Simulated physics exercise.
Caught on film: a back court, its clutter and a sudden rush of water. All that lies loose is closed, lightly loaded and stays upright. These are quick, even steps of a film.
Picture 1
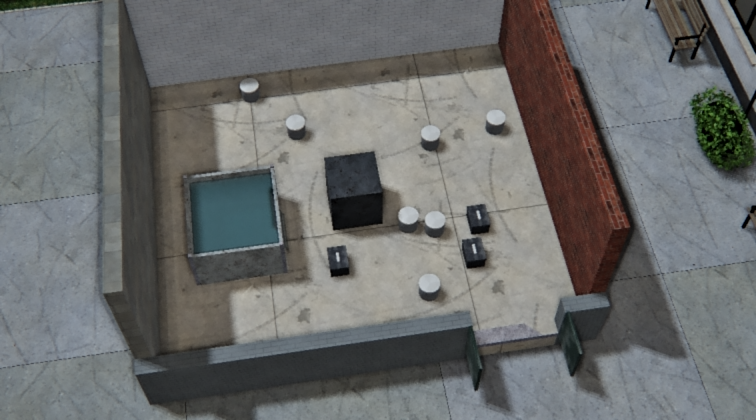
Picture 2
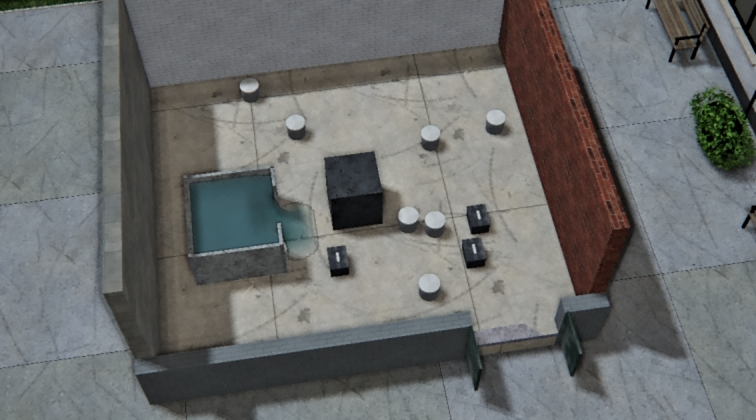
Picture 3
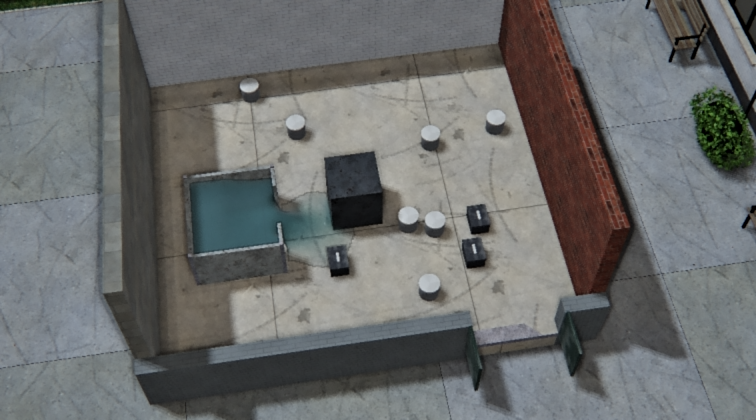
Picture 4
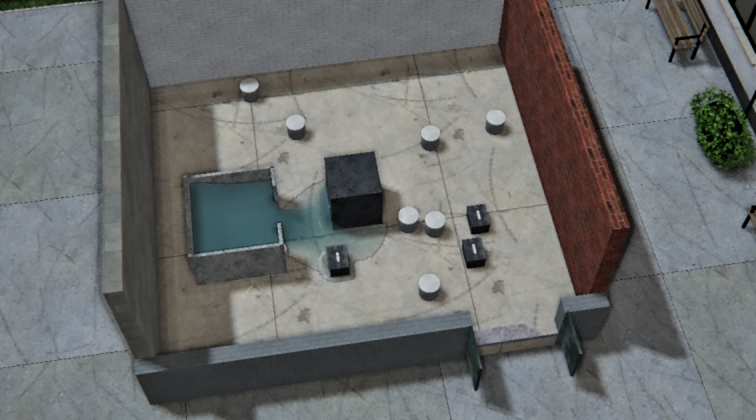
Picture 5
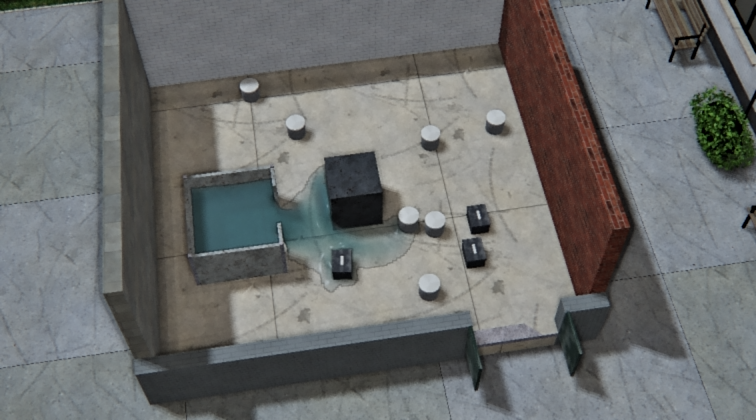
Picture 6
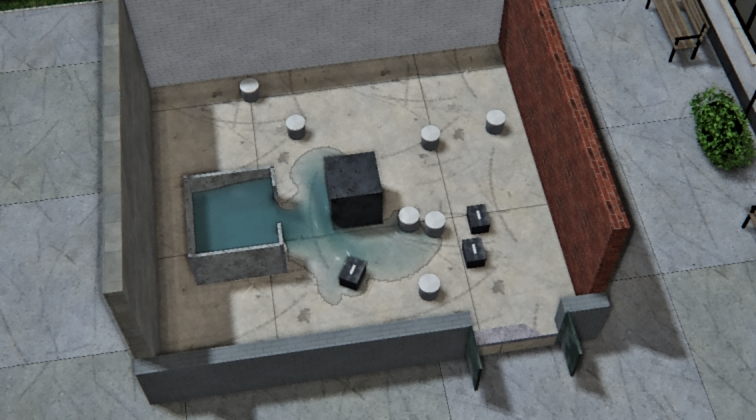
To begin with, a square tank of water stands among dark boxes and pale cylinders in a walled court. Its right side opens and water runs out to the large dark block, then spreads around it, nudging and turning one small dark box slightly while the pale cylinders stay put.
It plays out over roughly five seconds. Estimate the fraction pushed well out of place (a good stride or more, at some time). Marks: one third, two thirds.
That comes to from one to two thirds.
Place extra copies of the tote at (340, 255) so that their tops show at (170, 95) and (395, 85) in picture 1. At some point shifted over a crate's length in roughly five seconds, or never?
As listed: Swept aside, less than that.
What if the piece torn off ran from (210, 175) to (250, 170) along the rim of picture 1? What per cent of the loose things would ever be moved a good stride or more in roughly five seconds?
Near 20 in a hundred.
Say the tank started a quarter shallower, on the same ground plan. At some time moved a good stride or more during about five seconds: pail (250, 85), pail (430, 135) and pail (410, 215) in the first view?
One after the other: Short of that, less than that, no.
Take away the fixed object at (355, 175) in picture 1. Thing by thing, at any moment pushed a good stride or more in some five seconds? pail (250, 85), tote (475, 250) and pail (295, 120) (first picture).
One after the other: Under that, swept aside, less than that.
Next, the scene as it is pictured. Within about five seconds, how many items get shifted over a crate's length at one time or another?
That makes 5.
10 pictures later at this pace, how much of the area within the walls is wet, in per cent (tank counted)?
Close to 60 %.
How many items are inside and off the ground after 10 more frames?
That makes 2.
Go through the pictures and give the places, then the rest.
In the first frame, a tote at (338, 257) rests on the ground; a pail at (409, 215) rests on the ground; 0 of 10 have shifted.
In the second frame, a tote at (338, 257), on the bottom; a pail at (409, 215) rests on the ground; 0 of 10 have shifted.
In the third frame, a tote at (338, 257), on the bottom; a pail at (409, 215) rests on the ground; 0 of 10 have shifted.
In the fourth frame, a tote at (338, 257), on the bottom; a pail at (409, 215), on the bottom; 0 of 10 have shifted.
In the fifth frame, a tote at (342, 261), on the bottom, close to its start; a pail at (409, 215), on the bottom; 1 of 10 have shifted.
In the sixth frame, a tote at (353, 270) rests on the ground, a stride from its start; a pail at (409, 215), on the bottom; 1 of 10 have shifted.
A moment on, 1 of 10 are well off their spots; 0 afloat.
Next, 4 of 10 are well off their spots; 2 afloat.
Later, 5 of 10 are well off their spots; 3 afloat.
In the end, 5 of 10 are well off their spots, and 5 have been at some point; 2 afloat.
